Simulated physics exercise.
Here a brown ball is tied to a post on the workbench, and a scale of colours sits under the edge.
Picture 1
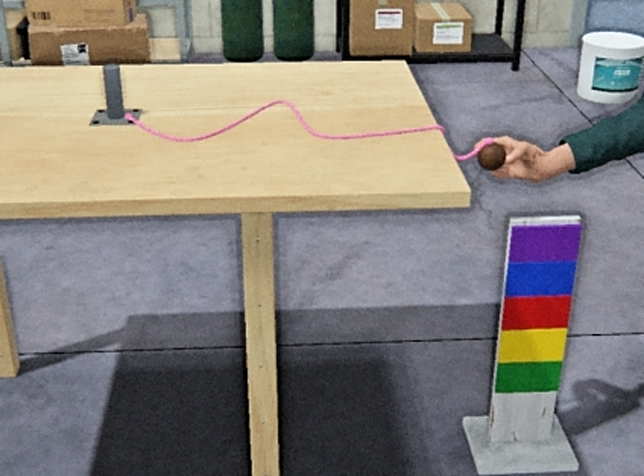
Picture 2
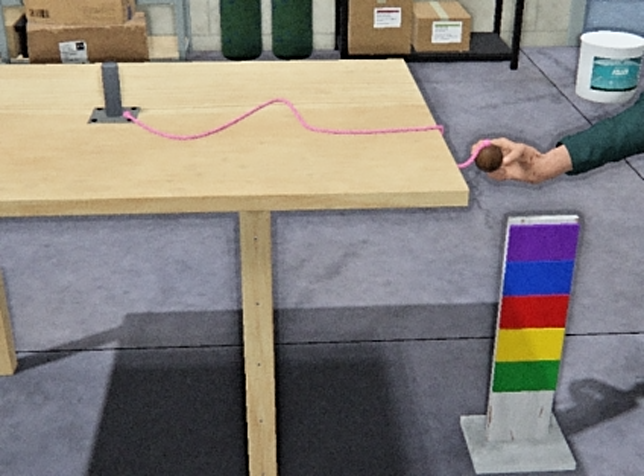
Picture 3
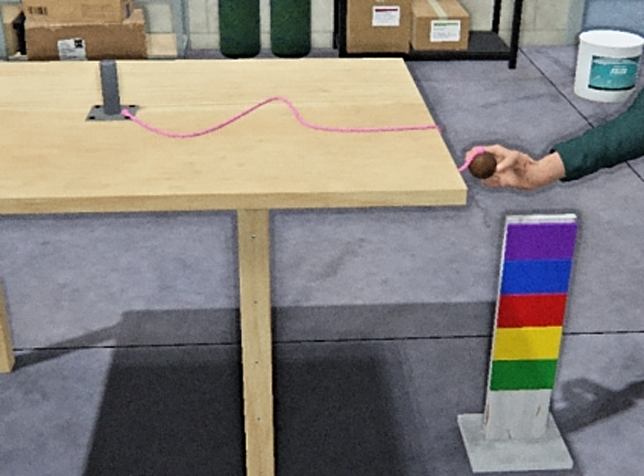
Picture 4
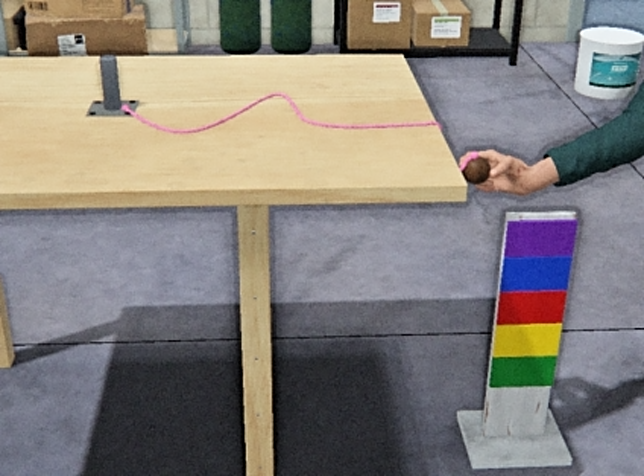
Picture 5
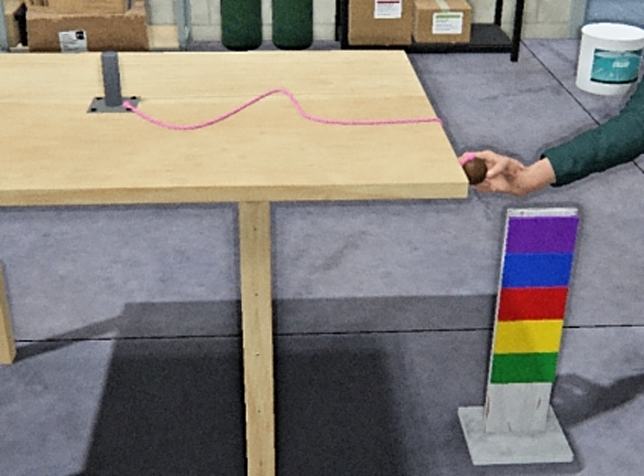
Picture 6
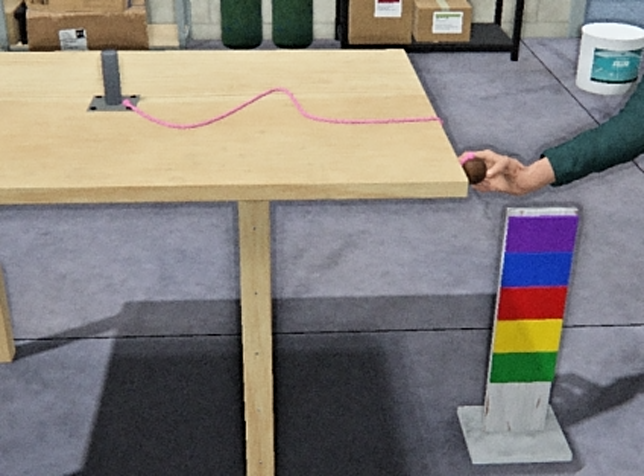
A hand holds a brown ball on a pink string and shifts it slightly left beside the table edge.
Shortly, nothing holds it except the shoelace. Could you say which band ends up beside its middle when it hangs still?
Sure, it is yellow.
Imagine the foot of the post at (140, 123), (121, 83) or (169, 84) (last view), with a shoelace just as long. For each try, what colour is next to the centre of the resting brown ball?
First try: Green; second try: Yellow; third try: Green.
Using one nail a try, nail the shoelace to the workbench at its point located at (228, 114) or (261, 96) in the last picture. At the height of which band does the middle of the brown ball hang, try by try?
Taking the two tries in turn, you'd get red and then blue.
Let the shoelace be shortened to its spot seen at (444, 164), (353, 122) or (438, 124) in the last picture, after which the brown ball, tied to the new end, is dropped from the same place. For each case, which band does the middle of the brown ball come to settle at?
Results, first to last: Red; none, it hangs higher; blue.
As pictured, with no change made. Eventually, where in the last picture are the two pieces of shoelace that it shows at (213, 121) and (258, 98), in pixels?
The first ends at (255, 106) and the second at (334, 109).
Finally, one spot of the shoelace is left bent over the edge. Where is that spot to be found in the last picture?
Close to (302, 110).
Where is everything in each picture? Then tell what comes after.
The first picture shows brown ball (491, 156); purple (545, 245); blue (541, 280); red (537, 314); yellow (533, 347); green (529, 378).
The second picture shows brown ball (489, 158); shoelace through (149, 129) (227, 126) (283, 101) (318, 130) (418, 130).
The third picture shows brown ball (483, 165).
The fourth picture shows brown ball (476, 170); shoelace through (148, 122) (225, 120) (282, 95) (319, 124) (419, 125).
The fifth picture shows brown ball (473, 171).
The sixth picture shows brown ball (473, 170); shoelace through (149, 117) (226, 115) (283, 90) (320, 120) (420, 120).
Soon after, ball near (443, 326); level with yellow.
Then, ball near (400, 330); level with yellow.
Further on, ball near (436, 339); level with yellow.
At rest, ball near (415, 339); level with yellow. Its middle rests at the yellow band.
